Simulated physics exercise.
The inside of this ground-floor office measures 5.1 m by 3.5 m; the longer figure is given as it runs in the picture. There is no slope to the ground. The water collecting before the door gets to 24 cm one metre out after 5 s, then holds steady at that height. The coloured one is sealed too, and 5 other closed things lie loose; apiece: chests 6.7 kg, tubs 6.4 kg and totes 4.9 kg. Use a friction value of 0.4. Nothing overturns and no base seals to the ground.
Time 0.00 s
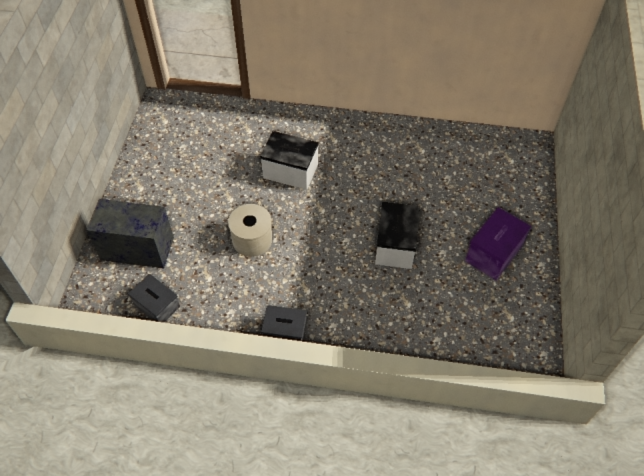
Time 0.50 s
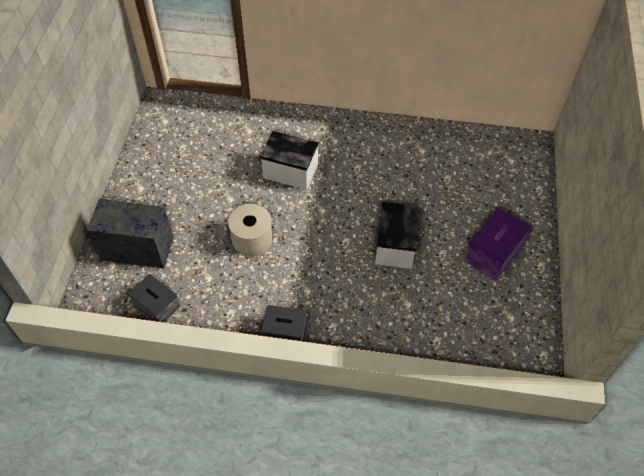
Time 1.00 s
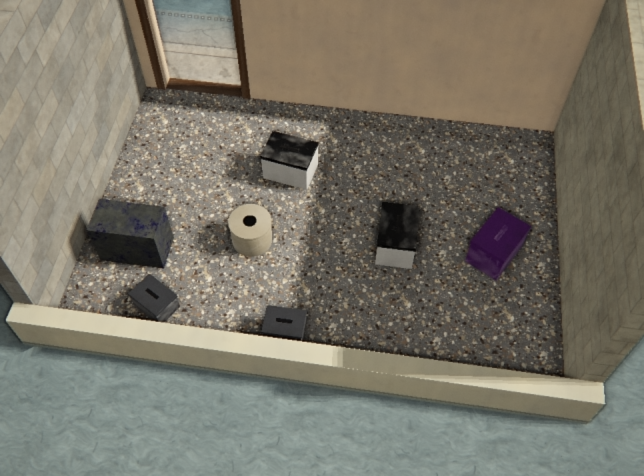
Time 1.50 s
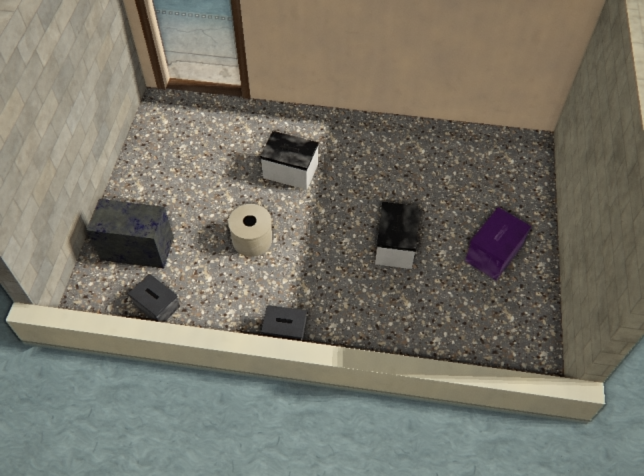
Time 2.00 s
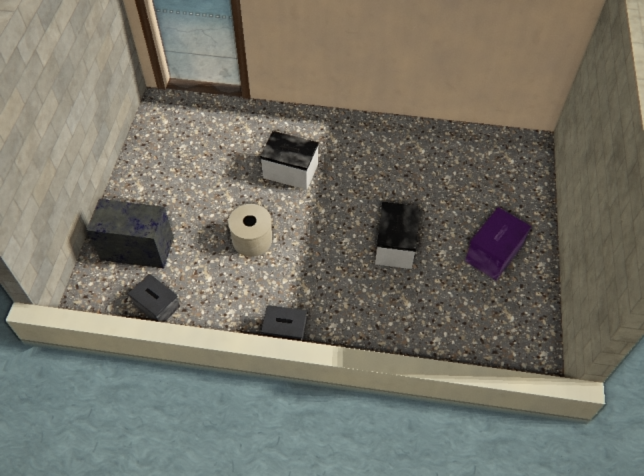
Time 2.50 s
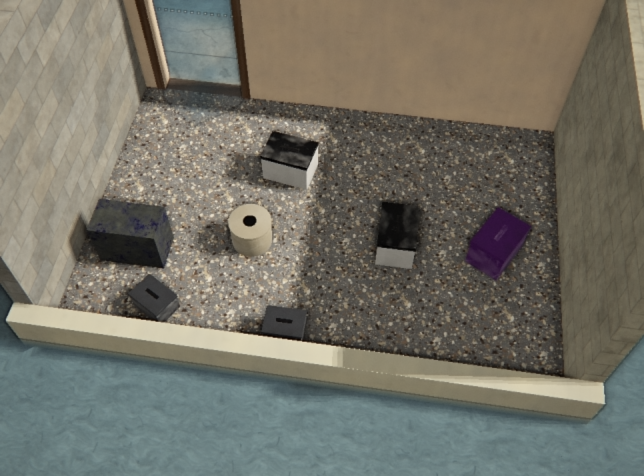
Water spreads over the pale ground outside while the boxes in the room stay still.
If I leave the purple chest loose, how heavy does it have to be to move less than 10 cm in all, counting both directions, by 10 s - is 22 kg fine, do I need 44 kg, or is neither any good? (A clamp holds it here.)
22 kg is fine.
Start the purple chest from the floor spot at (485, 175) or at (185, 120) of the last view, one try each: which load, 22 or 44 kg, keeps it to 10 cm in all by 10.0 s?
In order: Even the lighter mass works; both fall short.
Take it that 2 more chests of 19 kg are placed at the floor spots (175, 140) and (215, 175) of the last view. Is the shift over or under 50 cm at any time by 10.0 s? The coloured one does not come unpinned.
Result, in order - exceeds it; exceeds it.
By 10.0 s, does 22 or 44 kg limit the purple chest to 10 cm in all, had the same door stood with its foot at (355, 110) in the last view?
So the light mass does it.
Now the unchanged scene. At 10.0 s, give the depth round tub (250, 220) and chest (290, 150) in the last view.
I'd estimate 8 cm for the first and 3 cm for the second.
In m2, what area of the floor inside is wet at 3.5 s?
Somewhere about 2.5 m2, give or take.
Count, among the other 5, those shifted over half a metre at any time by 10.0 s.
By my count, 5.
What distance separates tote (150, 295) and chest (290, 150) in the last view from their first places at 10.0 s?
They sit 60 cm and 80 cm away, in the order given.
After 3.5 s the purple chest would be 0 cm from its start with 22 kg and 0 cm from its start with 44 kg; 0 cm of water round it then.
After 4.5 s the purple chest would be 0 cm from its start with 22 kg and 0 cm from its start with 44 kg; 0 cm of water round it then.
After 7.0 s the purple chest would be 0 cm from its start with 22 kg and 0 cm from its start with 44 kg; 0 cm of water round it then.
After 10.0 s the purple chest would be 3 cm from its start with 22 kg and 0 cm from its start with 44 kg; 6 cm of water round it then.
